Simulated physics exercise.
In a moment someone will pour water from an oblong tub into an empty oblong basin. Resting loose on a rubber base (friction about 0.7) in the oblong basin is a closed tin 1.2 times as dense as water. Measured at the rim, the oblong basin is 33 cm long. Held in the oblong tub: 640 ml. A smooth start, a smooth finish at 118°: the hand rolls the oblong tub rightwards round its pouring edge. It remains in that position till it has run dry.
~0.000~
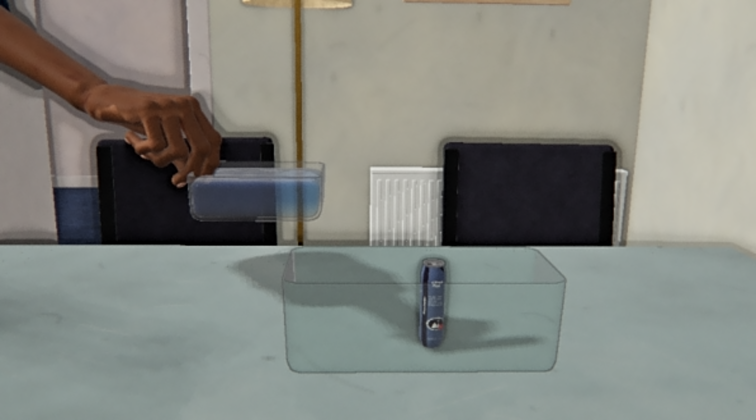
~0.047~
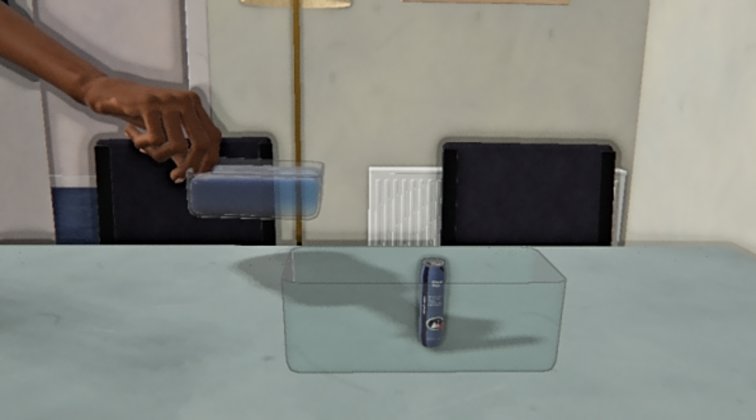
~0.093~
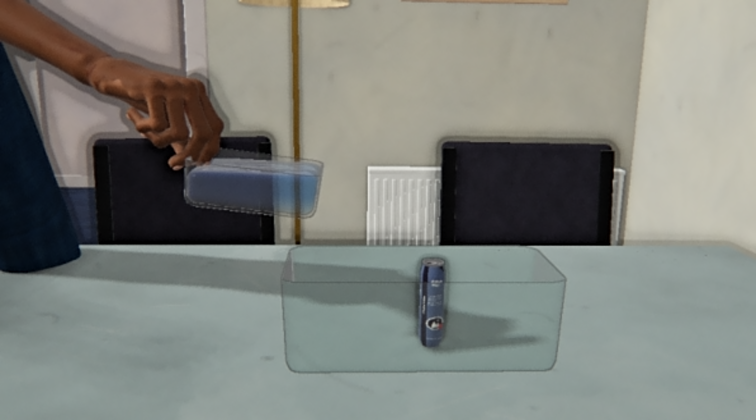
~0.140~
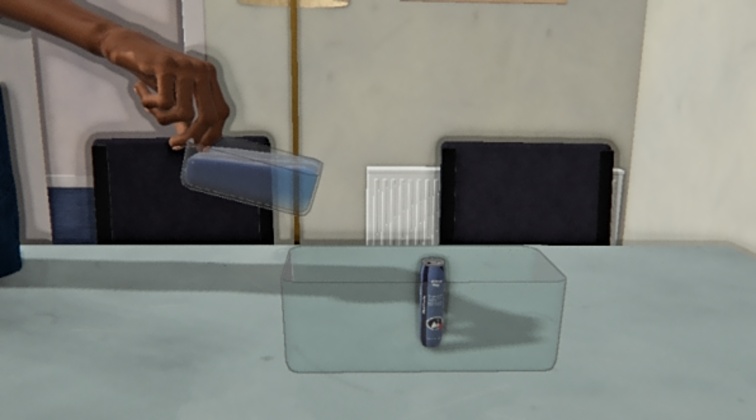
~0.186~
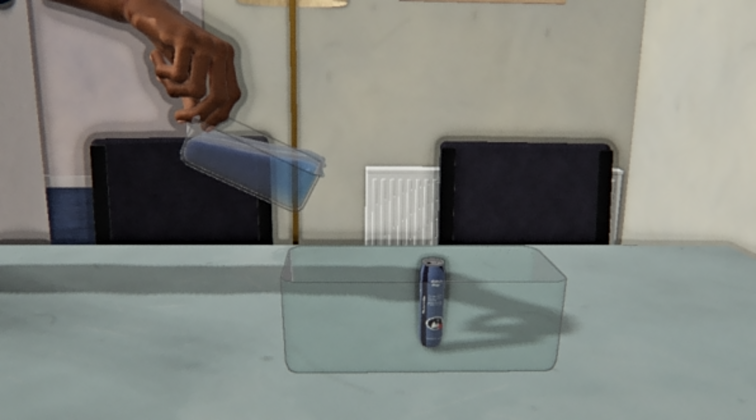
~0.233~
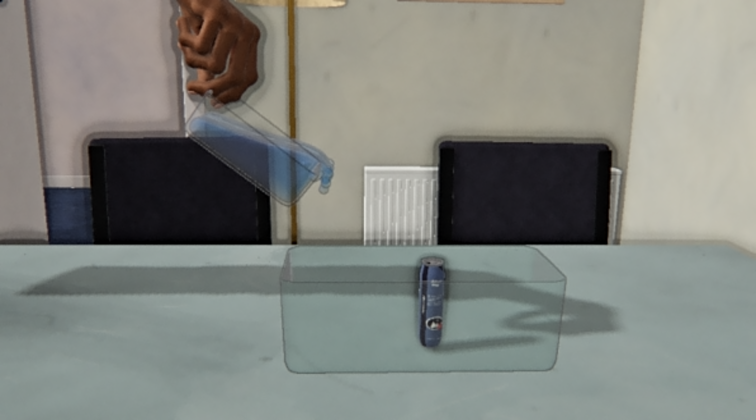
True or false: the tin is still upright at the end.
False.
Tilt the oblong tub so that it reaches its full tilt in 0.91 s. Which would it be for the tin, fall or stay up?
After the tilt, the tin has tipped over.
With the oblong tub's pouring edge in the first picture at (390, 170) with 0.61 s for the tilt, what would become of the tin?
After that, the tin stays vertical.
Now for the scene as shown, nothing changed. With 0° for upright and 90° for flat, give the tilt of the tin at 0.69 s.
I'd say it's tipped close to 45 degrees.
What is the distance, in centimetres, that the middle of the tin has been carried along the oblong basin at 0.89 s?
It has moved some 7 cm.
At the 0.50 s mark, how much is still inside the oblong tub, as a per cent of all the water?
Close to 9 in a hundred.
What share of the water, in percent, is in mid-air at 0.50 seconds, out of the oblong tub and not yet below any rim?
Estimate: Some 62 % of the total.
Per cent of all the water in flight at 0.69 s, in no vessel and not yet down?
About 8 percent.
After 0.50 s the tilt is 108° and 9 per cent is still to pour; the tin stands where it began.
After 0.69 s the tilt is 118° and 0 per cent is still to pour; the tin leans 45°.
After 0.89 s the tilt is 118° and 0 per cent is still to pour; the tin lies on its side.
After 1.11 s the tilt is 118° and 0 per cent is still to pour; the tin lies on its side.
In the end the tin lies on its side.
